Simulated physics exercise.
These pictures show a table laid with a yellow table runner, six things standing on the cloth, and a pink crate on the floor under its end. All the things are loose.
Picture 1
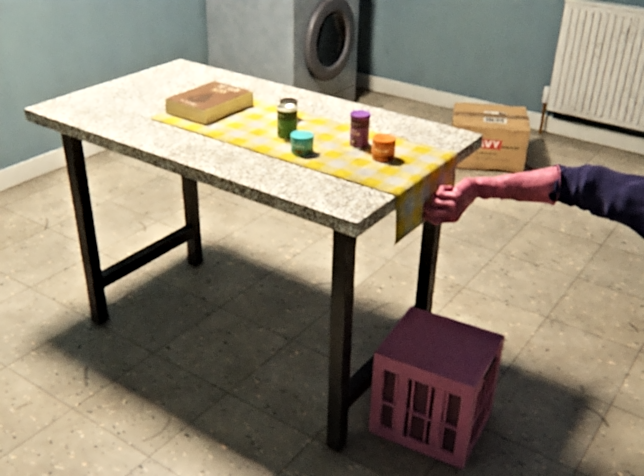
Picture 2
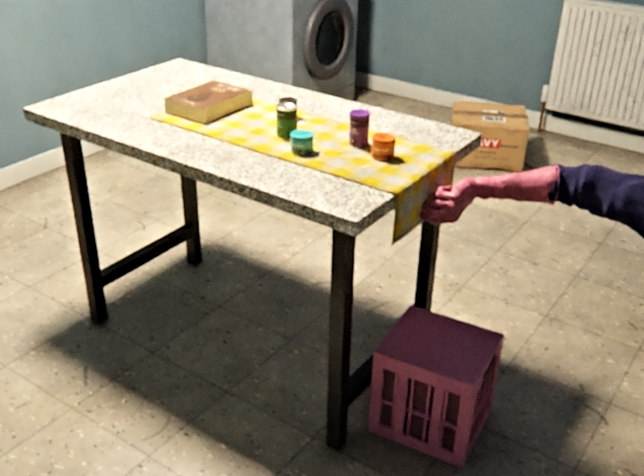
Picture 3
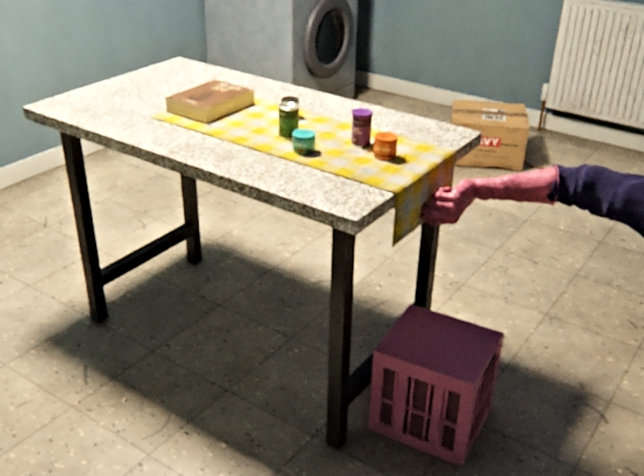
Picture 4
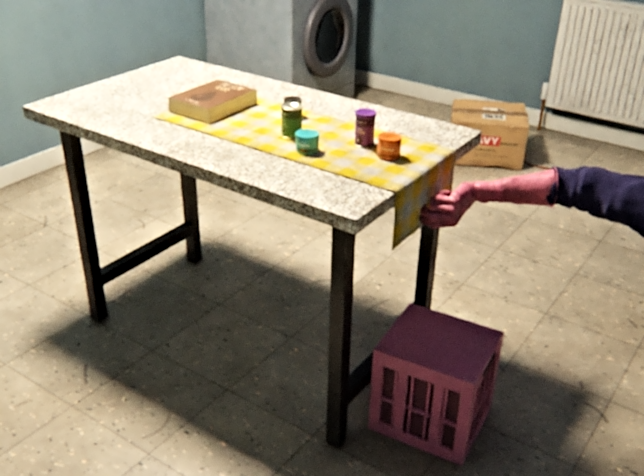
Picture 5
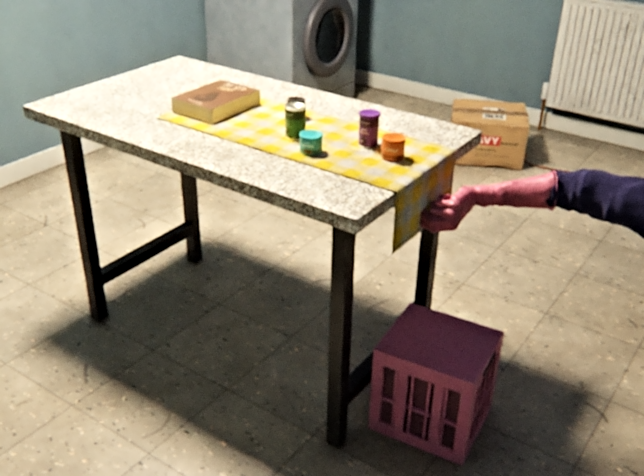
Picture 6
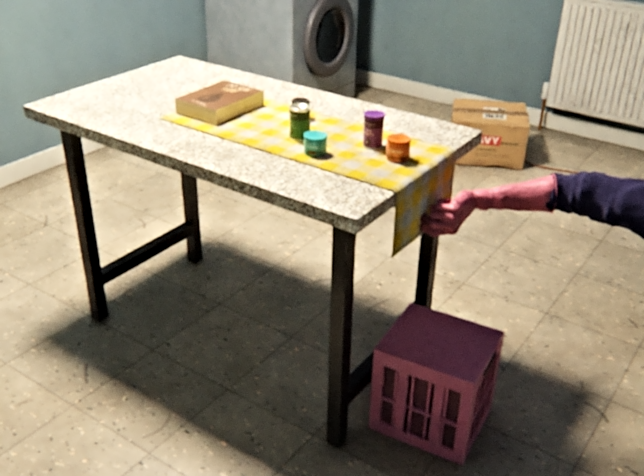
A yellow runner creeps right along the table as a hand pulls it, carrying small containers.
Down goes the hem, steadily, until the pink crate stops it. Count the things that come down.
The answer is three.
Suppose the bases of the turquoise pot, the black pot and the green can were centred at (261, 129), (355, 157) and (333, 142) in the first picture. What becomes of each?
The turquoise pot stays on, the black pot falls, the green can drops off.
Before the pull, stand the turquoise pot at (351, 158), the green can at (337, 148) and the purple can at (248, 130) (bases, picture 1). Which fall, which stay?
The turquoise pot comes down; the green can comes down; the purple can keeps its place on top.
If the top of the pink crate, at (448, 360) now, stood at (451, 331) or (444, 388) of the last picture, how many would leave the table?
Over the edge go 2 and 4.
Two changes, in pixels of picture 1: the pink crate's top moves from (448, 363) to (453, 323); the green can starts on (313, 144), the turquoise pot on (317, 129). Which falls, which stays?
The green can survives; the turquoise pot does not fall.
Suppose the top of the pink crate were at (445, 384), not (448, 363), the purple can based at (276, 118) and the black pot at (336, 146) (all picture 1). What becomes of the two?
The purple can survives, the black pot drops off.
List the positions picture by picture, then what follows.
In the first frame, hem (394, 246); orange pot (384, 138); purple can (361, 113); turquoise pot (302, 134); green can (287, 107); black pot (288, 100); top of the crate (448, 363).
In the second frame, hem (391, 246); orange pot (384, 137).
In the third frame, hem (392, 247); purple can (362, 112).
In the fourth frame, hem (392, 250); turquoise pot (308, 133); top of the crate (447, 360).
In the fifth frame, hem (392, 254); green can (296, 106).
In the sixth frame, hem (391, 258); orange pot (399, 138); purple can (374, 113); turquoise pot (316, 135); green can (300, 107); black pot (300, 100).
Early on, hem near (421, 264); all still up.
Midway, hem near (418, 308); orange pot and purple can gone.
Near the end, hem on the crate; orange pot, purple can and turquoise pot gone.
Finally, hem on the crate; orange pot, purple can and turquoise pot gone. Over the edge go three.
